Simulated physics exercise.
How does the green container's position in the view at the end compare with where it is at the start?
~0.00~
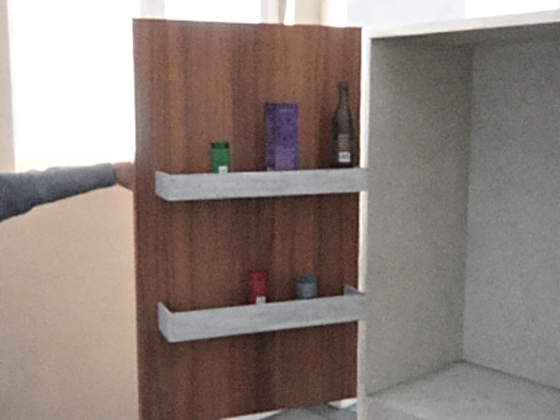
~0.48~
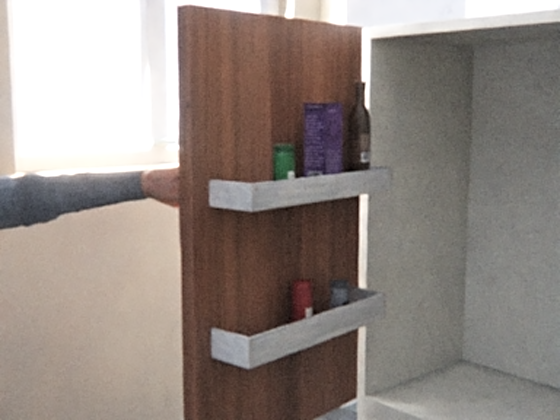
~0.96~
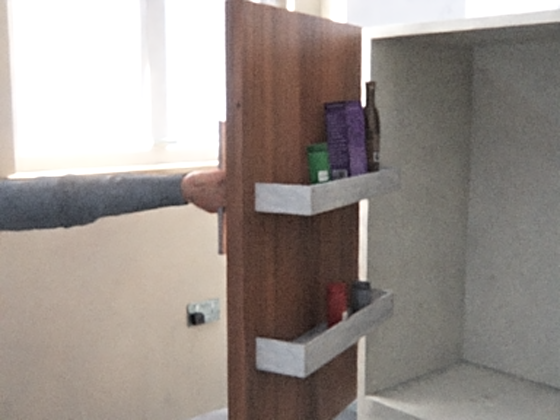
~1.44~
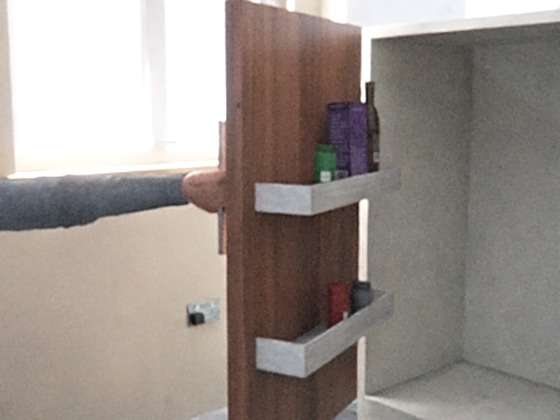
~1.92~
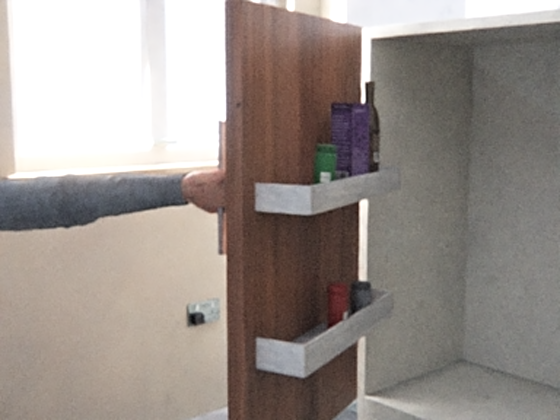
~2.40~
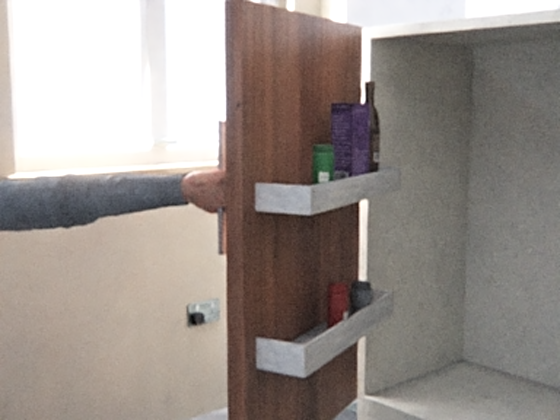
At the end the green container is clearly farther to the right in the view than at the start, having been carried along with the swinging door. It is still standing on the upper rack at nearly the same height.
The clip opens on a wood-patterned cupboard door standing wide open beside an empty pale cupboard, with a green container, a purple carton and a brown bottle on its upper rack and a red and a grey container on the lower one. A hand at the door's outer edge, its arm reaching in from the left, swings the door partway toward closing. The items travel right with it, and the door halts while still open. The green container leans slightly, then settles upright. Finally, everything stands still in the racks, the hand still at the door.
